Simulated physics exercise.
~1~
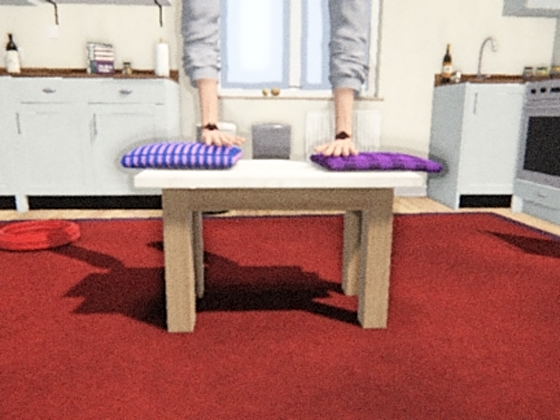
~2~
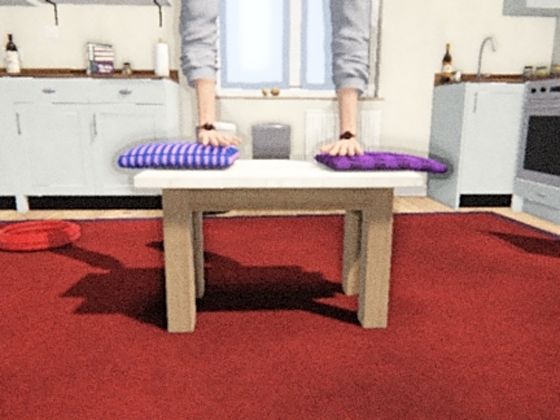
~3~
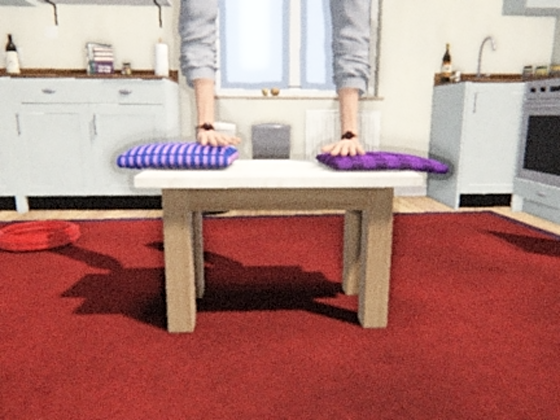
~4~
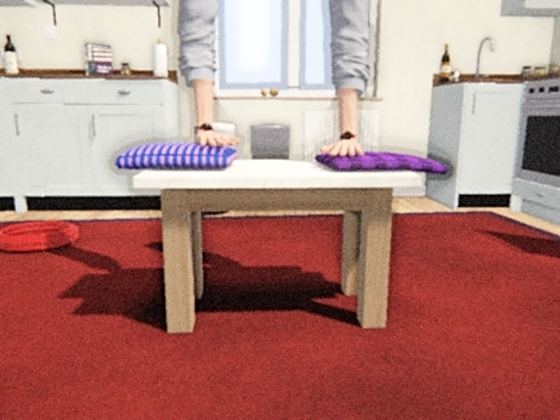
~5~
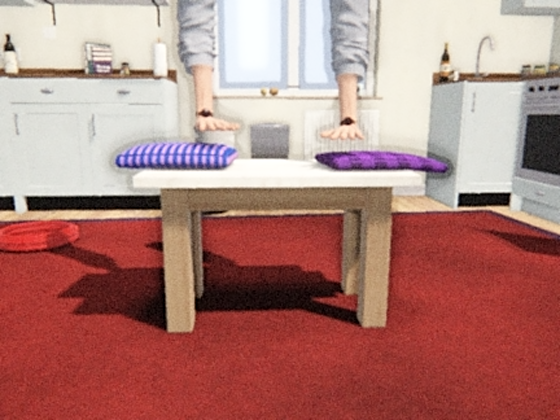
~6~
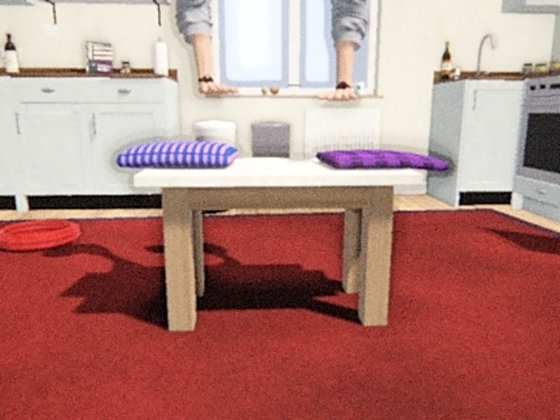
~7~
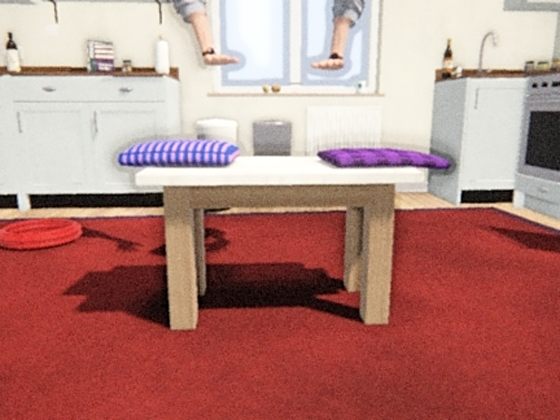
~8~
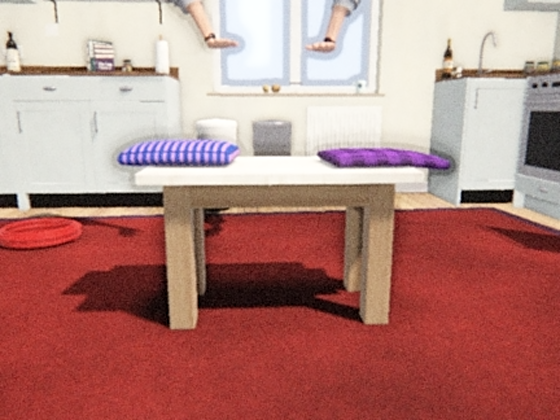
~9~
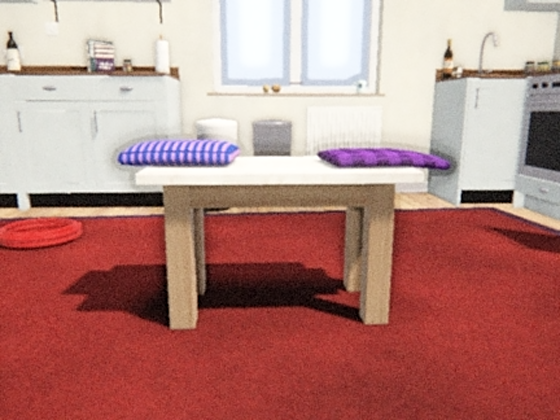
Two hands release a blue pillow and a purple pad, which stay on the table.
